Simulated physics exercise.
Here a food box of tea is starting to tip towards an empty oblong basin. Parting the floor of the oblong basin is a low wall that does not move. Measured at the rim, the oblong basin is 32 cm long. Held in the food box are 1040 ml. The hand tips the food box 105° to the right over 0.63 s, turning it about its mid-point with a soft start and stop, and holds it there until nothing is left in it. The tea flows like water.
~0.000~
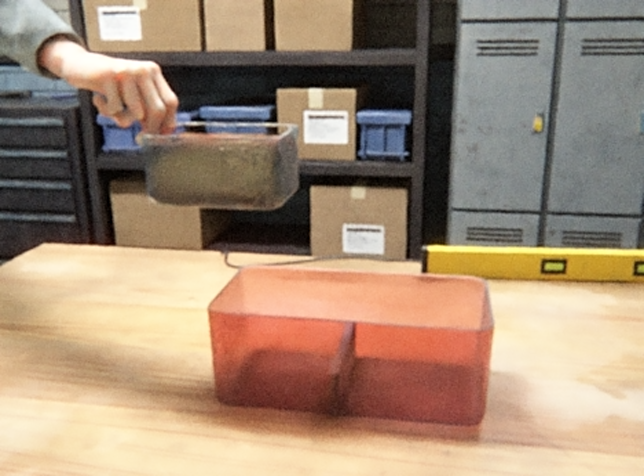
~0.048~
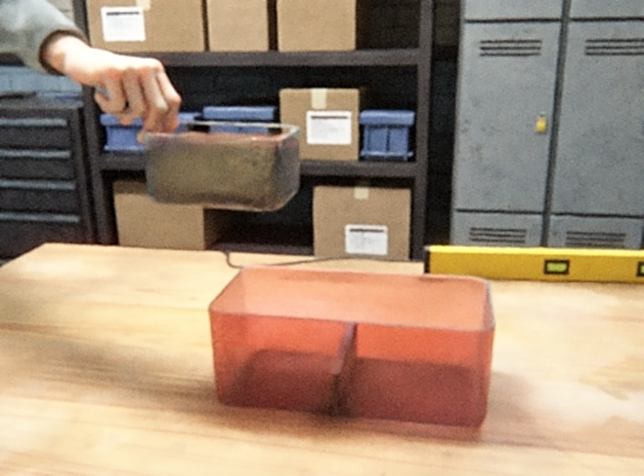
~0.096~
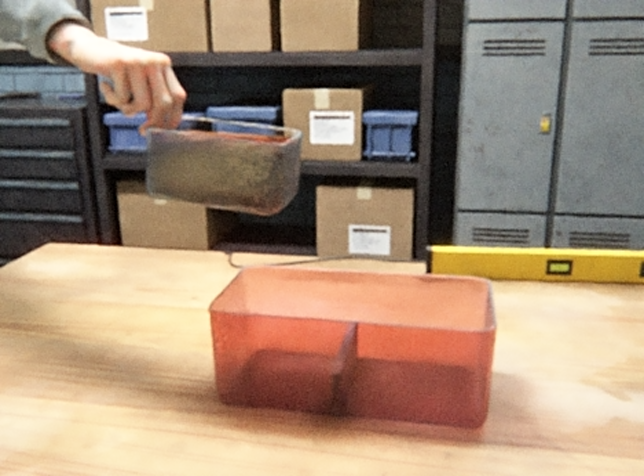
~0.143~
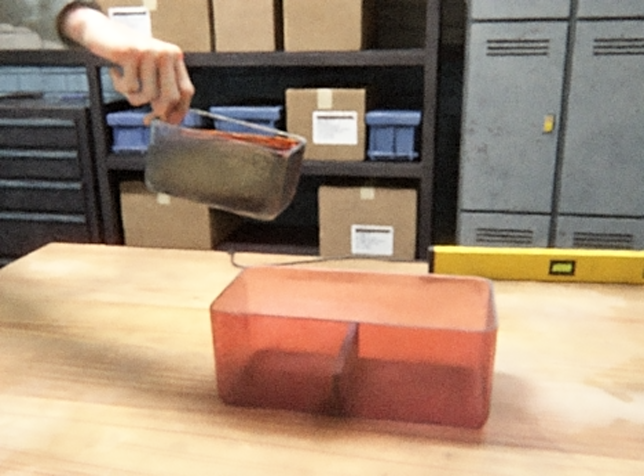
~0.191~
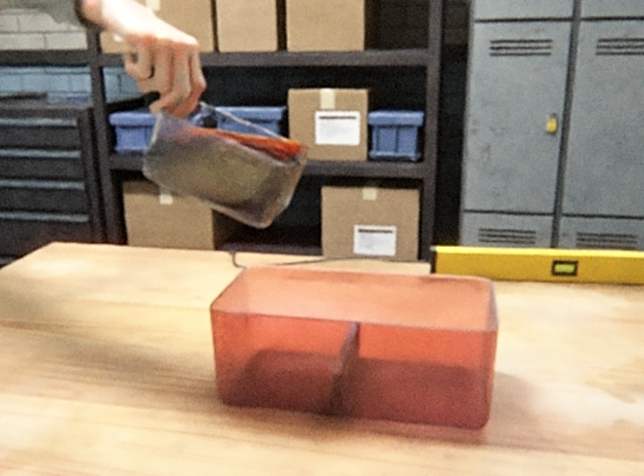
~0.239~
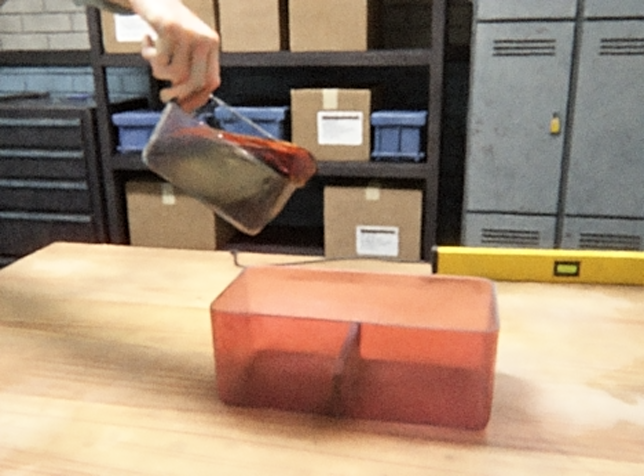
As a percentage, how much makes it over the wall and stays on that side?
Some 49 per cent makes it over and stays.
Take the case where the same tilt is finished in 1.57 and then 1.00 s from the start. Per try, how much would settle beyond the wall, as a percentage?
Roughly 65 per cent the first time and 60 per cent the second.
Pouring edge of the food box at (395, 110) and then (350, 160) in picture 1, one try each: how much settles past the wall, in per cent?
Roughly 75 per cent the first time and 75 per cent the second.
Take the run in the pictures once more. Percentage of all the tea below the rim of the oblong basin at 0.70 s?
Near 86 in a hundred.
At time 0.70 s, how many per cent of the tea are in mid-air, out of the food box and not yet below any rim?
In-air share: About 7 %.
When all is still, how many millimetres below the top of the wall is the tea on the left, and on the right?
The left comes to roughly 30 mm and the right to roughly 30 mm.
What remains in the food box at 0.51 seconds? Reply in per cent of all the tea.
Roughly 20 %.
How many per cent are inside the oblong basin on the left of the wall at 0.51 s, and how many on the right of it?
4 left and 28 right, roughly.
By 0.51 s the tilt is 95° and 20 per cent is still to pour, 4 is left of the wall and 29 right of it.
By 0.70 s the tilt is 105° and 4 per cent is still to pour, 35 is left of the wall and 50 right of it.
By 0.91 s the tilt is 105° and 0 per cent is still to pour, 42 is left of the wall and 48 right of it.
By 1.13 s the tilt is 105° and 0 per cent is still to pour, 45 is left of the wall and 49 right of it.
At rest 45 per cent lies left of the wall, 49 right of it and 6 outside.
